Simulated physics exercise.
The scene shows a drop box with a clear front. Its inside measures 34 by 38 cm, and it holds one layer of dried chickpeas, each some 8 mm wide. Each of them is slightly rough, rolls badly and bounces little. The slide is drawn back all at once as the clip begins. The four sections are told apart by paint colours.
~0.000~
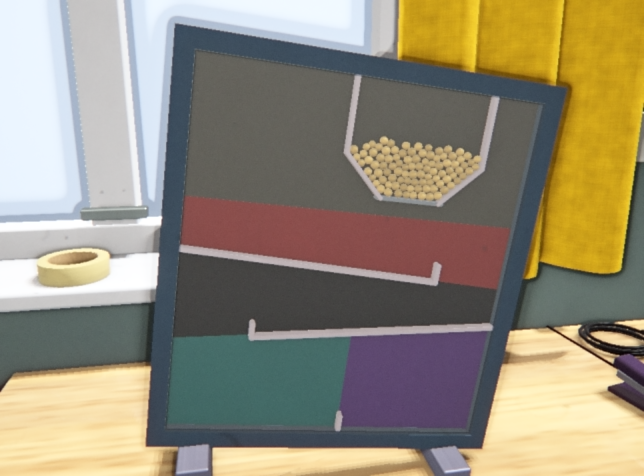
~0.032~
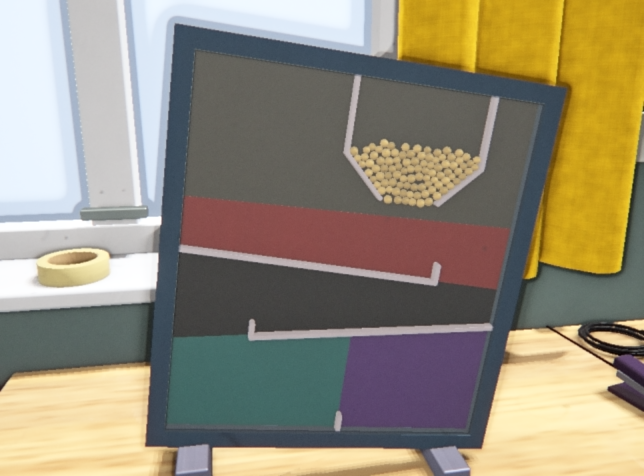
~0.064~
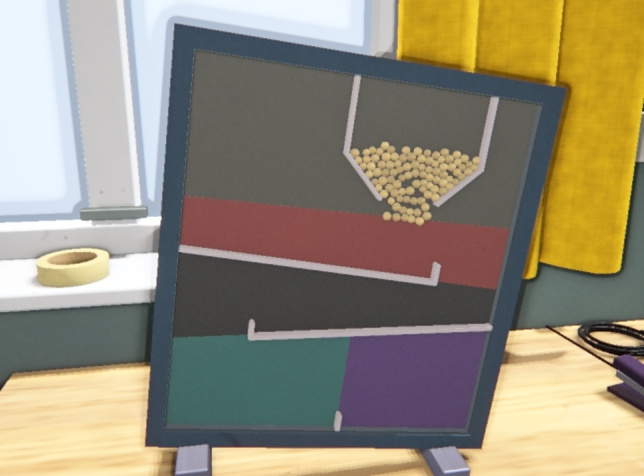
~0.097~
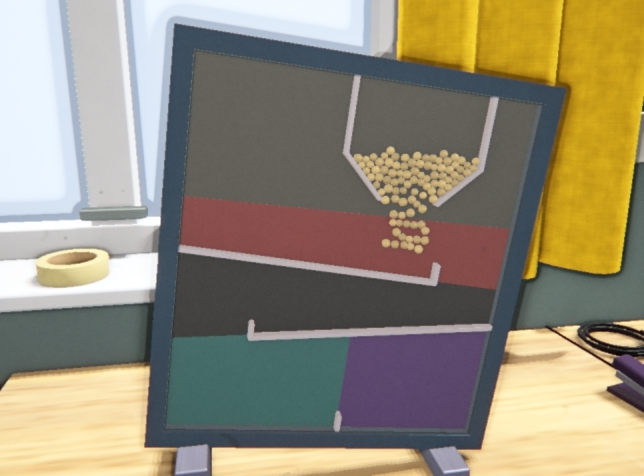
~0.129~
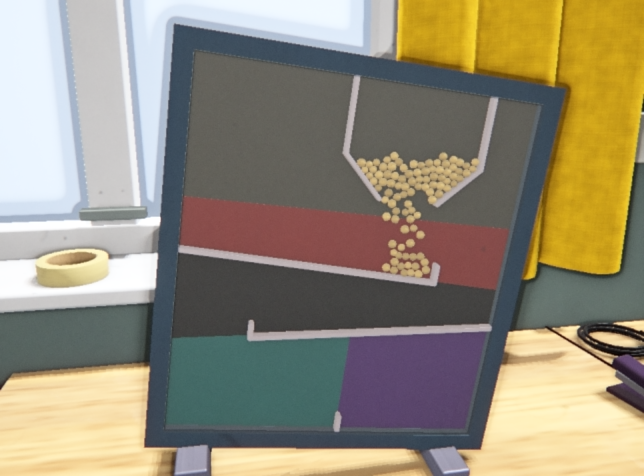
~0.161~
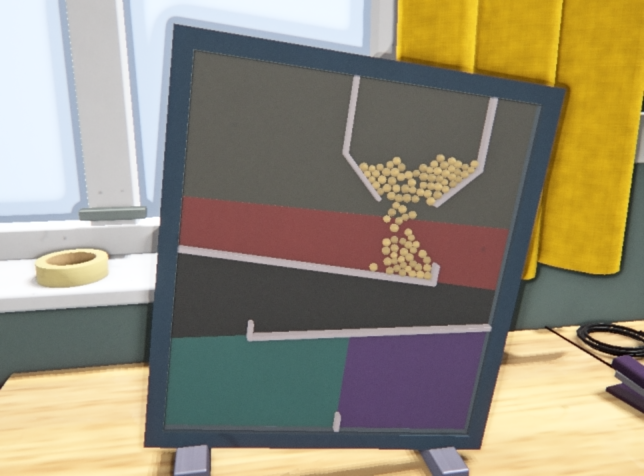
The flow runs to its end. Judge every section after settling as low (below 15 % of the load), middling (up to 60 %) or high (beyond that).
Judged at rest: Red high; purple low; turquoise low; black middling.
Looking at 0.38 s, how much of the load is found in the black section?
Roughly 10 per cent.
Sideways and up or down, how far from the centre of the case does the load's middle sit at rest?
It lies close to 7 centimetres right and 1 centimetres below.
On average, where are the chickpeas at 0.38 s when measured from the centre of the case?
Roughly 7 cm to the right and 1 cm up.
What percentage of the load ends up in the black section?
Around 30 percent.
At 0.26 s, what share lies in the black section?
Roughly 0 per cent of it.
By 0.26 s, the chickpeas' middle is 7 cm right of and 3 cm above the centre; red 65 %.
By 0.38 s, the chickpeas' middle is 7 cm right of and 1 cm above the centre; red 80 %, black 10 %.
By 0.61 s, the chickpeas' middle is 7 cm right of and 1 cm below the centre; red 70 %, black 30 %.
Settled by 1.6 s, red 70 %, purple 0 %, turquoise 0 %, black 30 %.
